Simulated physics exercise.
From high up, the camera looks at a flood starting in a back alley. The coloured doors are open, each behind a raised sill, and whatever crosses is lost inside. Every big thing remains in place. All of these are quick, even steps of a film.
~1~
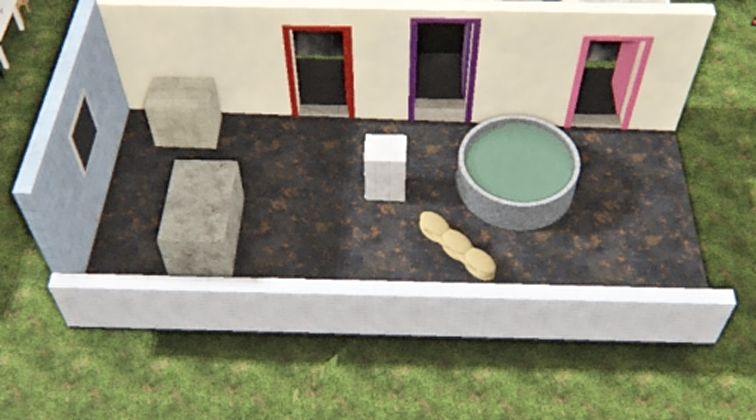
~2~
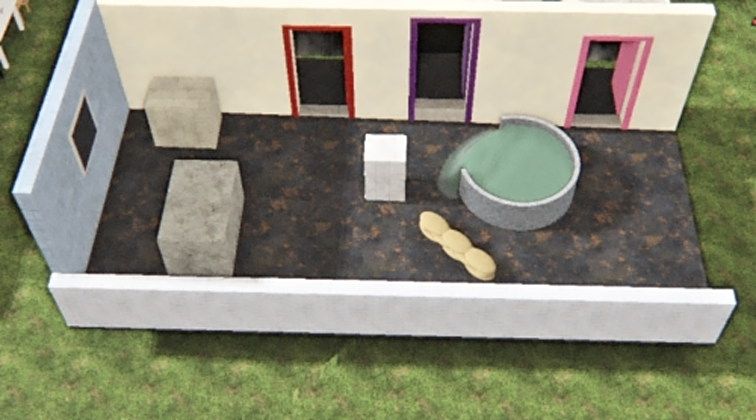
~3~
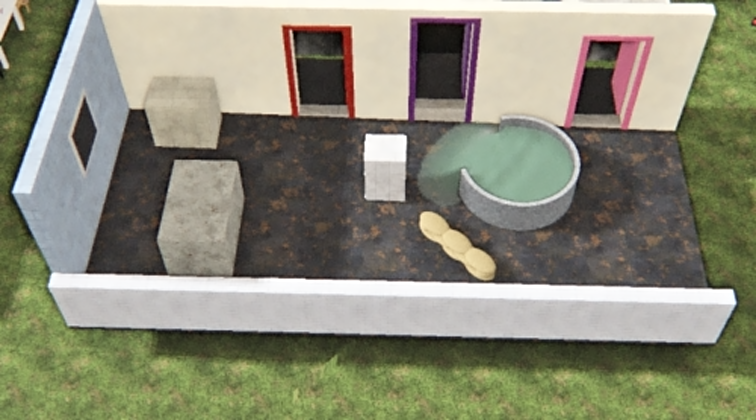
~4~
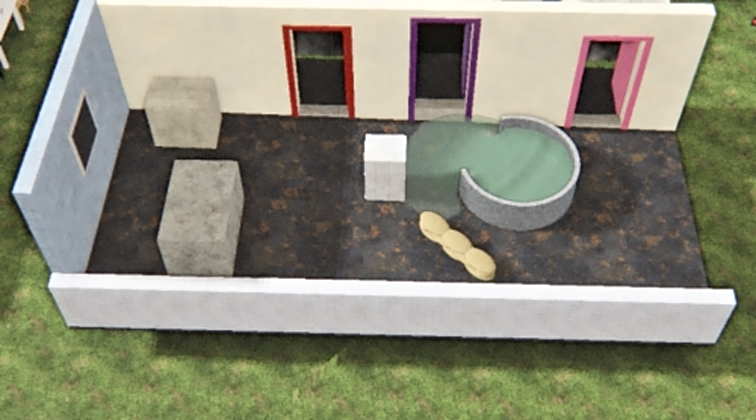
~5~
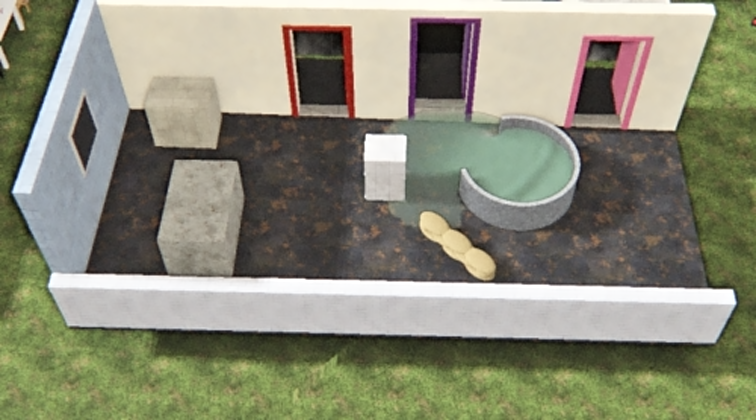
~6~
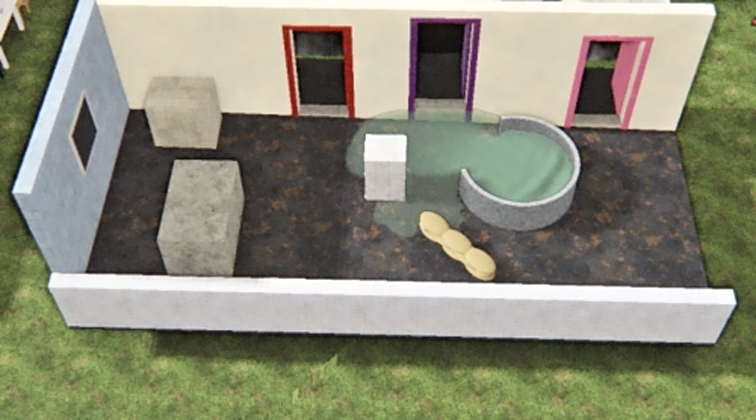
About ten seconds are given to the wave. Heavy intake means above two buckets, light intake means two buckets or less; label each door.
Labels: Purple door: Light, pink door: Light, red door: Heavy.
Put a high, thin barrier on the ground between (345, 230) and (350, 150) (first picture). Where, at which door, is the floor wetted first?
It is the door marked purple.
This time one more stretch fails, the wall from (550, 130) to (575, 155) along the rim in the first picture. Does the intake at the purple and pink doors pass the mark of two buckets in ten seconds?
To my mind the purple door falls short, and the pink door tops the limit.
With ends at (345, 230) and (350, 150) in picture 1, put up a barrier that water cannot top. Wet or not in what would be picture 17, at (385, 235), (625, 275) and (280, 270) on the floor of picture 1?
The first spot is swamped, the second untouched, the third untouched.
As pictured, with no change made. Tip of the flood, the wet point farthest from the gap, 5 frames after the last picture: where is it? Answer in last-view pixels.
I'd go with roughly (240, 114).
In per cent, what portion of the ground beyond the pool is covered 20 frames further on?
I reckon around 50 %.
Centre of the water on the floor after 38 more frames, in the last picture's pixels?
The water centres close to (353, 189).
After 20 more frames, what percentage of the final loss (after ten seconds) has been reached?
My figure: 20 percent.
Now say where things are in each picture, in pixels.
The pool at (519, 162) is whole and still, in the first picture.
Water pours out at (468, 155) and has run to a hidden place, in the second picture.
Water pours out at (468, 157) and has run to a hidden place, in the third picture.
The front is at (406, 196), out from the gap at (468, 158), in the fourth picture.
The front is at (398, 210), out from the gap at (468, 158), in the fifth picture.
Water pours out at (468, 158) and has run to (352, 154), in the sixth picture.
A moment on, water covers 20 % of the floor; the purple door wet at the sill, nothing in, the pink door wet at the sill, nothing in, the red door wet at the sill, nothing in.
Next, water covers 30 % of the floor; the purple door under two buckets in, the pink door wet at the sill, nothing in, the red door under two buckets in.
Then, water covers 50 % of the floor; the purple door under two buckets in, the pink door wet at the sill, nothing in, the red door over two buckets in.
Later, water covers 75 % of the floor; the purple door under two buckets in, the pink door wet at the sill, nothing in, the red door over two buckets in.
In the end, water covers 80 % of the floor; the purple door under two buckets in, the pink door wet at the sill, nothing in, the red door over two buckets in.
